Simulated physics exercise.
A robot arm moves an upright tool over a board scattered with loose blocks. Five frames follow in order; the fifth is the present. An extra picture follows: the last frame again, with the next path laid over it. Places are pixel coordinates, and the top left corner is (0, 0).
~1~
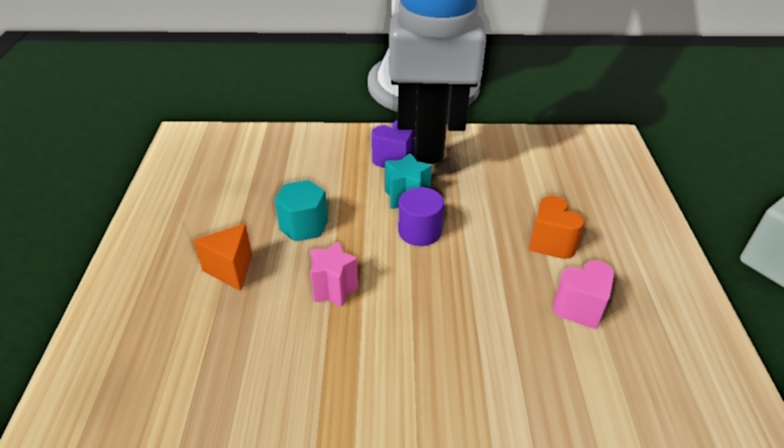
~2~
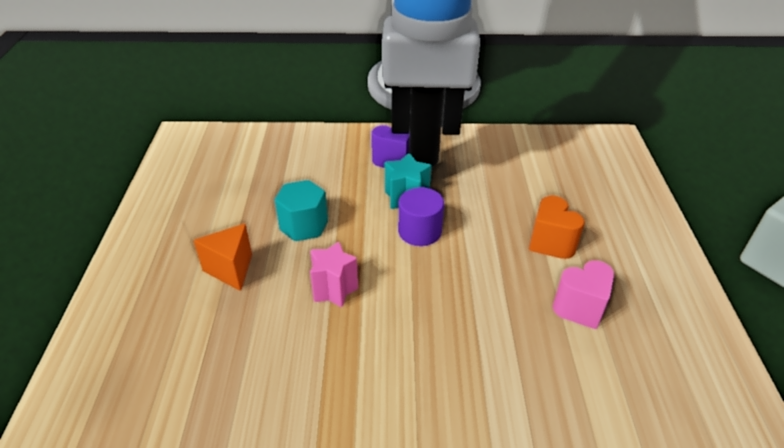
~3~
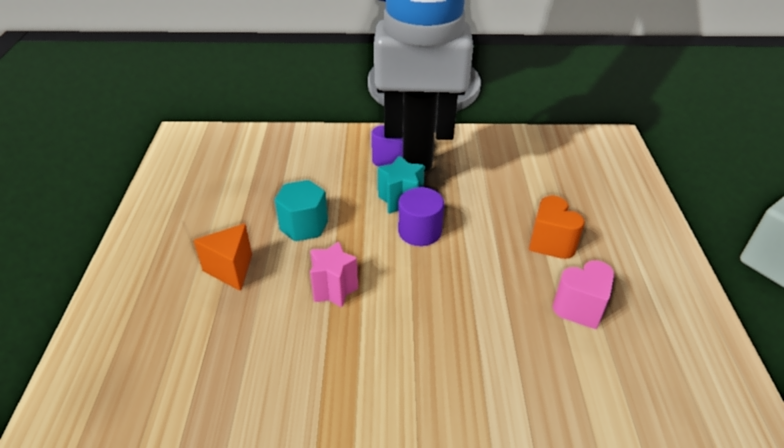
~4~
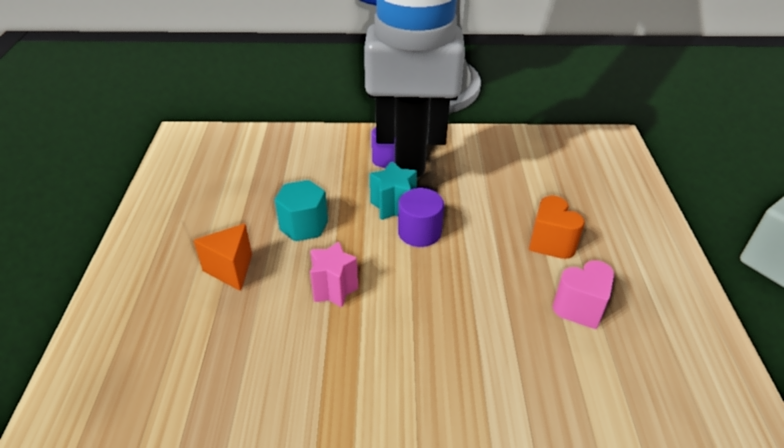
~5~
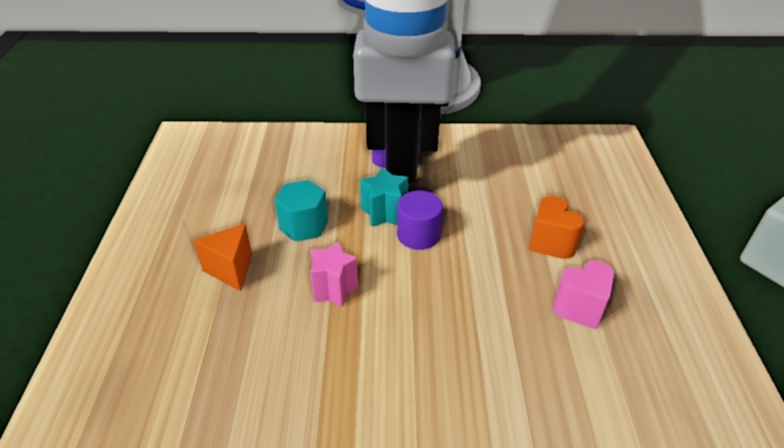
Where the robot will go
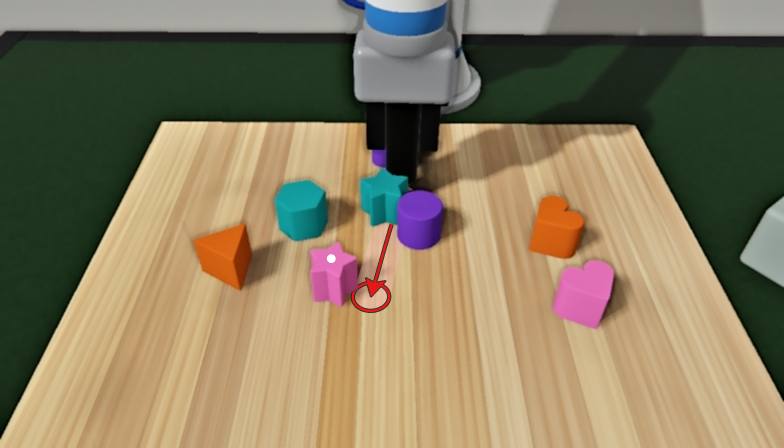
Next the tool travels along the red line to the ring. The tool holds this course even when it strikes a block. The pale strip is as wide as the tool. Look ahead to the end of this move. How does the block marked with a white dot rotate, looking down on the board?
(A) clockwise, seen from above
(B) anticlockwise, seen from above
The answer is B.
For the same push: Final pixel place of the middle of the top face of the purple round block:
I'd expect the centre of its top face to be at (426, 219).
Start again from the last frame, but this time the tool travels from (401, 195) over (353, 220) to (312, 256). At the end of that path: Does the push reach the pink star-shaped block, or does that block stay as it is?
By then it is displaced.
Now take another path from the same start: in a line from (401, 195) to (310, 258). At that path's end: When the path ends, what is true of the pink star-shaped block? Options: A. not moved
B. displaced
Letter B.
Path on the board, in a line from (401, 195) to (371, 297); the dot is on the pink star-shaped block.
The first path, step by step. One third of the way, tool at (392, 206); turquoise star-shaped block at (364, 209), turned 20° clockwise; purple round block at (424, 211).
Two thirds of the way, tool at (381, 239); pink star-shaped block at (327, 260), turned 15° anticlockwise; turquoise star-shaped block at (345, 226), turned 65° clockwise; purple round block at (426, 219).
At the end, tool at (371, 276); pink star-shaped block at (324, 259), turned 25° anticlockwise; turquoise star-shaped block at (344, 229), turned 85° clockwise; purple heart-shaped block in place; purple round block at (426, 219).
